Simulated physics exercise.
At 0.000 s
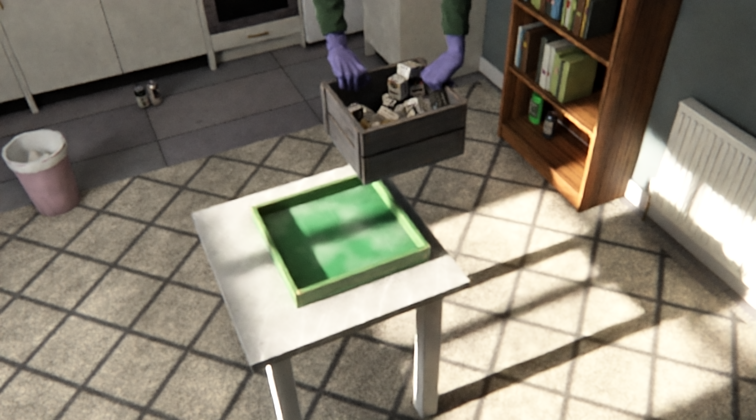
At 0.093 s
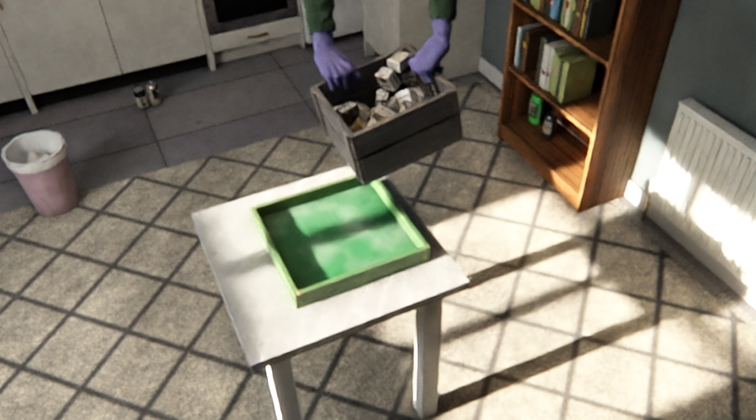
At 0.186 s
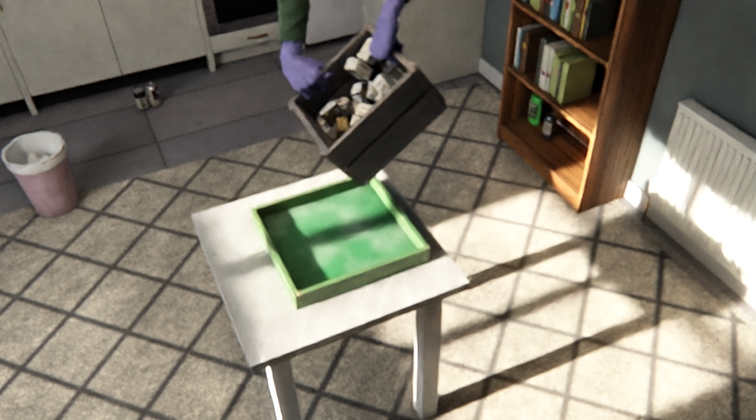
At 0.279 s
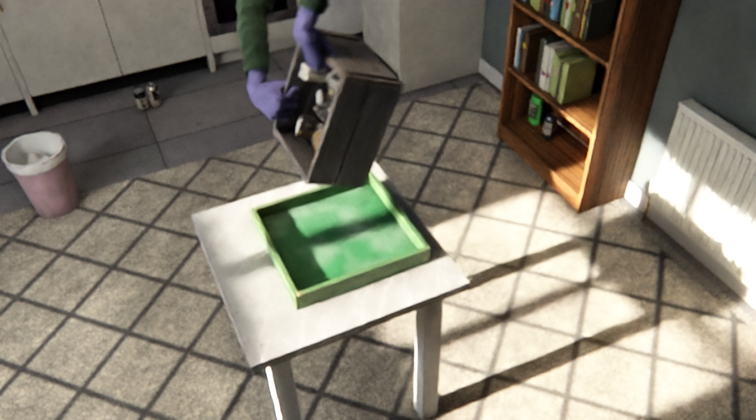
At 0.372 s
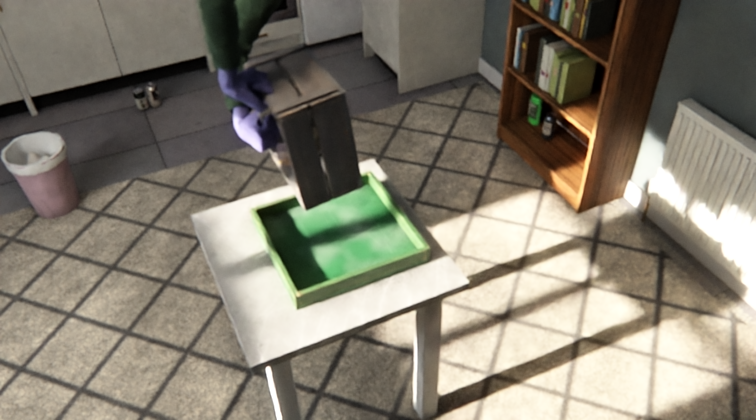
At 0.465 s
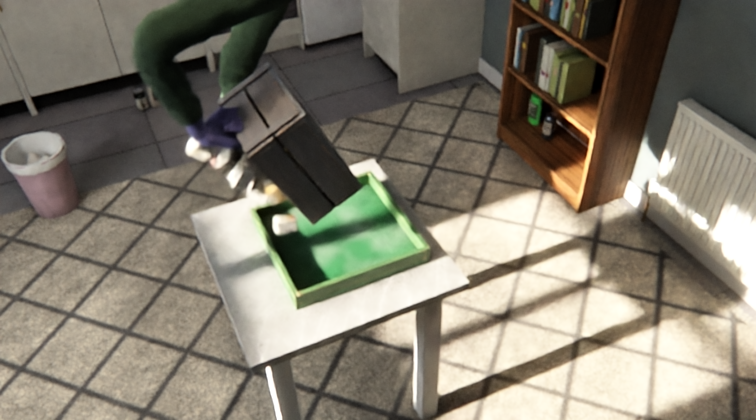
A sunlit room with a diamond-patterned carpet beside grey kitchen tiles is seen from above by a camera that stays still. A green tray sits on a white table in the centre, with a pink bin at left and a wooden bookcase and white radiator at right. Purple-gloved hands in green sleeves carry a grey box of small cartons leftward and down, turning it steadily past upright until cartons tumble out near the tray's left edge.
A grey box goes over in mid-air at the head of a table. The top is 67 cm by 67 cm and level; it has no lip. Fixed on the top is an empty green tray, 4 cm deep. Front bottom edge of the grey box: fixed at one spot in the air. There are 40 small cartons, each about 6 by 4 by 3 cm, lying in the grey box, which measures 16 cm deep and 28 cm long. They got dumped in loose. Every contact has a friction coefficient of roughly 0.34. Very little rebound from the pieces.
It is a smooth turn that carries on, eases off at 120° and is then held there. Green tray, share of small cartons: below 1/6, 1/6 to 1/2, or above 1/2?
Below 1/6.
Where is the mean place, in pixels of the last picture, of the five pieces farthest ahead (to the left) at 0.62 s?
The leading five average out near (155, 287).
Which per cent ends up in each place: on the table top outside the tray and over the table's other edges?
About 30 and 0 per cent.
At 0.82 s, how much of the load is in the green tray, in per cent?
Roughly 0 percent.
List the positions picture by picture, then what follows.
In the first picture (we follow the rim corner now nearest the camera), grey box at (366, 131); green tray at (299, 292); tilt 0°; nothing out yet.
The second picture shows grey box at (354, 135); tilt 10°.
The third picture shows grey box at (329, 151); tilt 35°.
The fourth picture shows grey box at (308, 179); tilt 67°.
The fifth picture shows grey box at (303, 207); tilt 96°.
The sixth picture shows grey box at (310, 221); green tray at (298, 294); tilt 116°; 12 out, the lowest carton at (285, 224).
After 0.62 s, tilt 120°; 6 still in the grey box, 1 in the green tray, 21 on the table top outside the tray, 1 over the left end of the table and 11 in the air.
After 0.82 s, tilt 120°; 15 on the table top outside the tray, 21 over the left end of the table and 4 in the air.
After 1.09 s, tilt 120°; 14 on the table top outside the tray and 26 over the left end of the table.
When it is over (at 1.44 s), 11 on the table top outside the tray and 29 over the left end of the table. Asked share, 0 of 40, 0 per cent.
